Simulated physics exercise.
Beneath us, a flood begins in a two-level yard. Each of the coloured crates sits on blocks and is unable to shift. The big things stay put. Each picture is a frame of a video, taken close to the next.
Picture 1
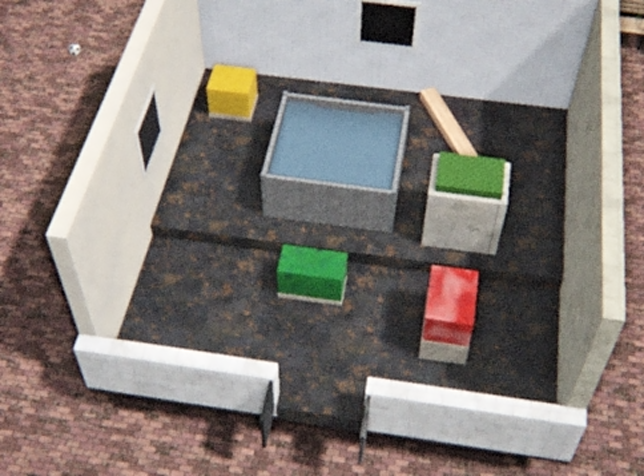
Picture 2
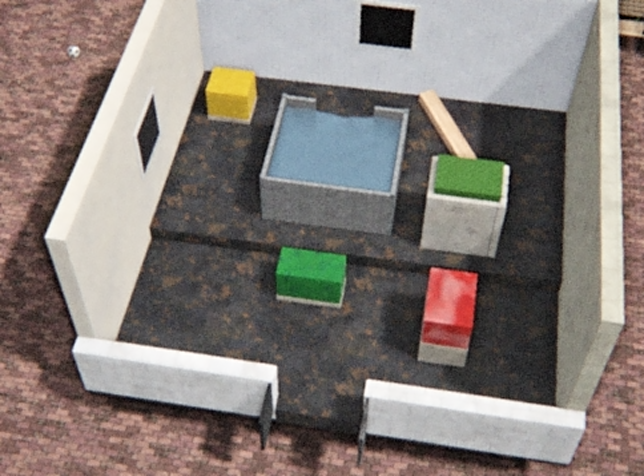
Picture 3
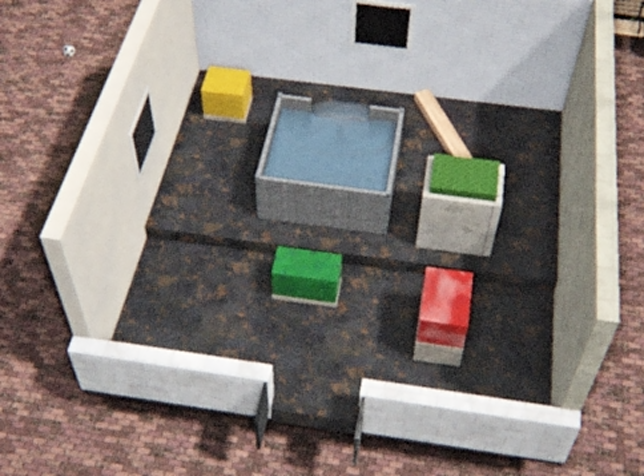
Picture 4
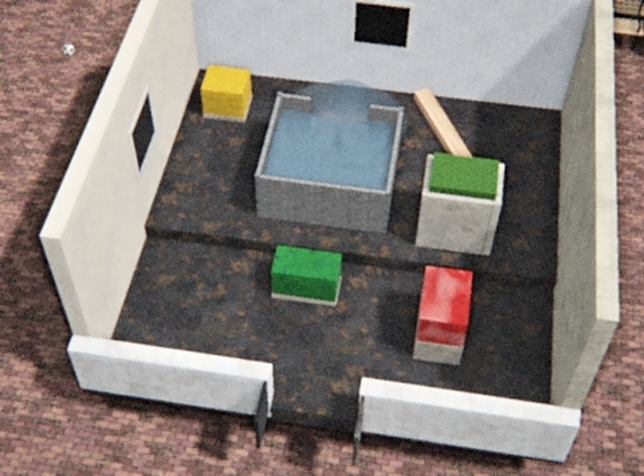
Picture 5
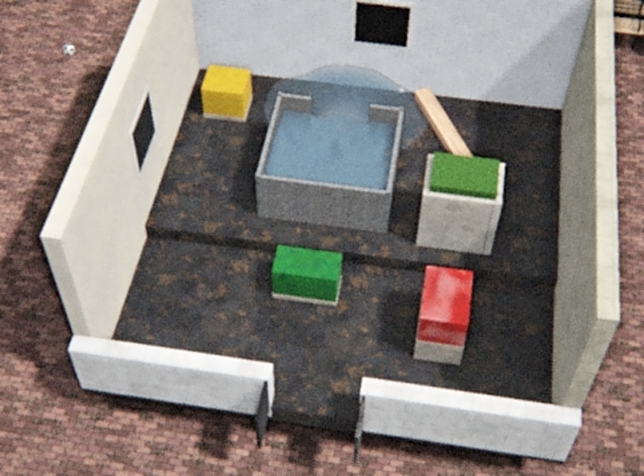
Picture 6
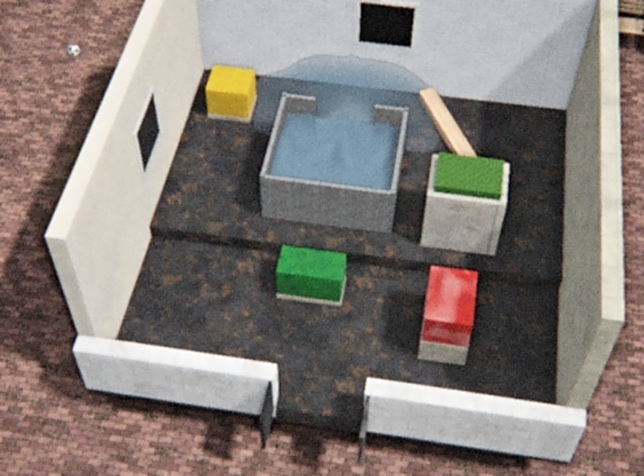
The footage shows a walled yard with a water-filled tank among yellow, green and red crates; a gap opens in the tank's far side, and water pours out, spreading across the dark floor behind it toward both sides.
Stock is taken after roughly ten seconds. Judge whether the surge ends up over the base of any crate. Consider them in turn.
The red crate is out of reach; the yellow crate is within reach; the green crate is within reach.
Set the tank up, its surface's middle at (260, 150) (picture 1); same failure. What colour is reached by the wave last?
Last: The crate marked red.
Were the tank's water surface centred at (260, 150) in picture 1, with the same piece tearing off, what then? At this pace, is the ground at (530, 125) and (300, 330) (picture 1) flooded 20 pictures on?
In that order: Flooded, dry.
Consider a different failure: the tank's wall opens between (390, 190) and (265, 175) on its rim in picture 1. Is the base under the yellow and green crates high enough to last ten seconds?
In short: The yellow one is safe, the green one is wetted.
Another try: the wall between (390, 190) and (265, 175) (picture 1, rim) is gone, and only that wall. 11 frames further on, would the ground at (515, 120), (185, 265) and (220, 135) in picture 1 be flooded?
In the order given, the spots are not soaked, swamped and not soaked.
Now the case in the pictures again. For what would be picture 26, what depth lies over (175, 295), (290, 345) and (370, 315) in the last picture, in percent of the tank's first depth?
In order: 4, 0, 2 %.
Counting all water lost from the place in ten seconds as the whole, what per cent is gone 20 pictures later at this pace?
About 0 %.
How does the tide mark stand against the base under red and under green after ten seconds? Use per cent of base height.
Roughly 20 percent, then 140 percent.
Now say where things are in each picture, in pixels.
In the first frame, still water in the tank at (337, 145).
In the second frame, water pours out on the tank's far side and has run to a hidden place.
In the third frame, the front is at a hidden place, out from the gap on the tank's far side.
In the fourth frame, water pours out on the tank's far side and has run to (327, 83).
In the fifth frame, the front is at (289, 79), out from the gap on the tank's far side.
In the sixth frame, the front is at (266, 76), out from the gap on the tank's far side.
A moment on, water covers 20 % of the floor; the red crate not reached, the yellow crate water round its plinth, the green crate not reached.
Next, water covers 35 % of the floor; the red crate not reached, the yellow crate water round its plinth, the green crate not reached.
Then, water covers 70 % of the floor; the red crate water round its plinth, the yellow crate water round its plinth, the green crate water round its plinth.
Later, water covers 95 % of the floor; the red crate water round its plinth, the yellow crate water round its plinth, the green crate water round its plinth.
In the end, water covers 95 % of the floor; the red crate stayed above the water, the yellow crate was topped, the green crate was topped.
